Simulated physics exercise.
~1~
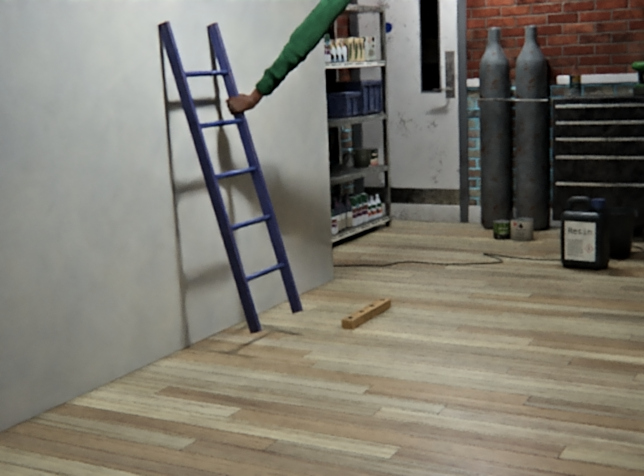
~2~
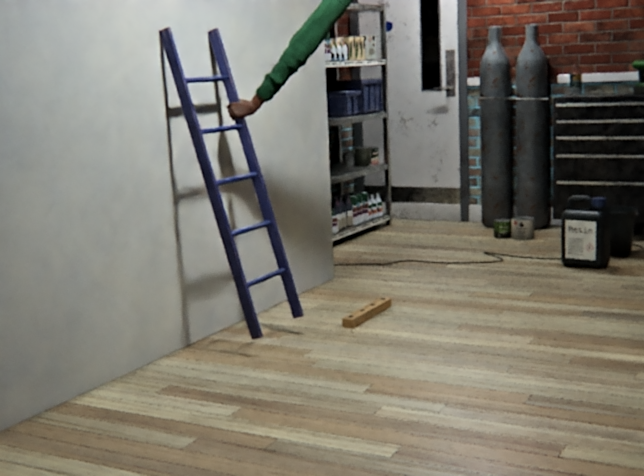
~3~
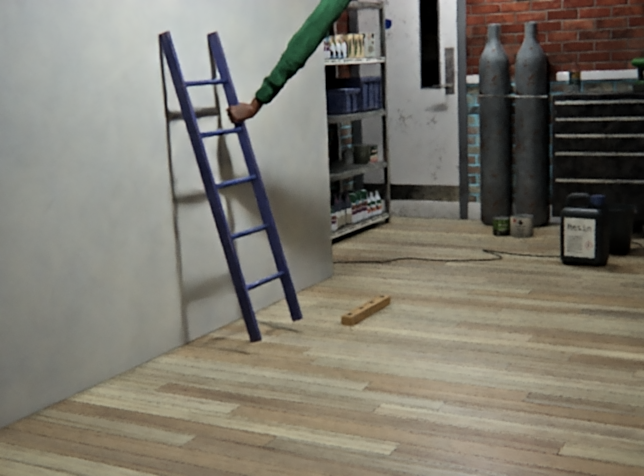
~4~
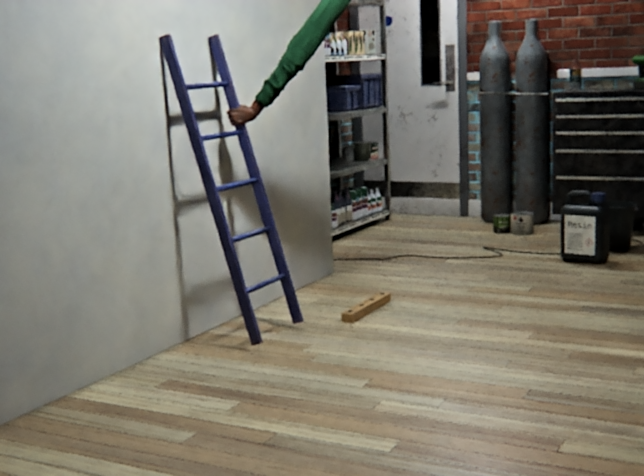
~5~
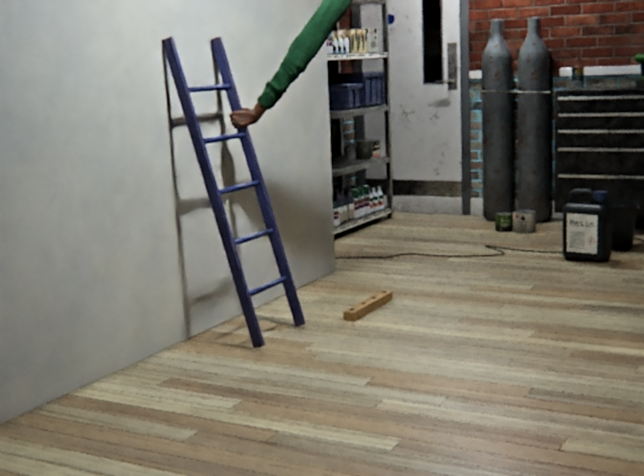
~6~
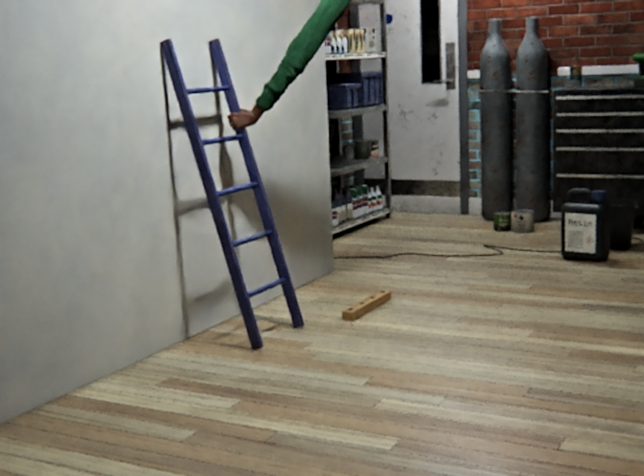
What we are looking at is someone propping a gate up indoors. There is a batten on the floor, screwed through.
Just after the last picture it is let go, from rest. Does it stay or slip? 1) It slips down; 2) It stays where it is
2, it stays where it is.
Then, 0.34 s later than the last frame, blue gate at rest near (235, 190).
When it is over, the blue gate holds its place, near (235, 190).
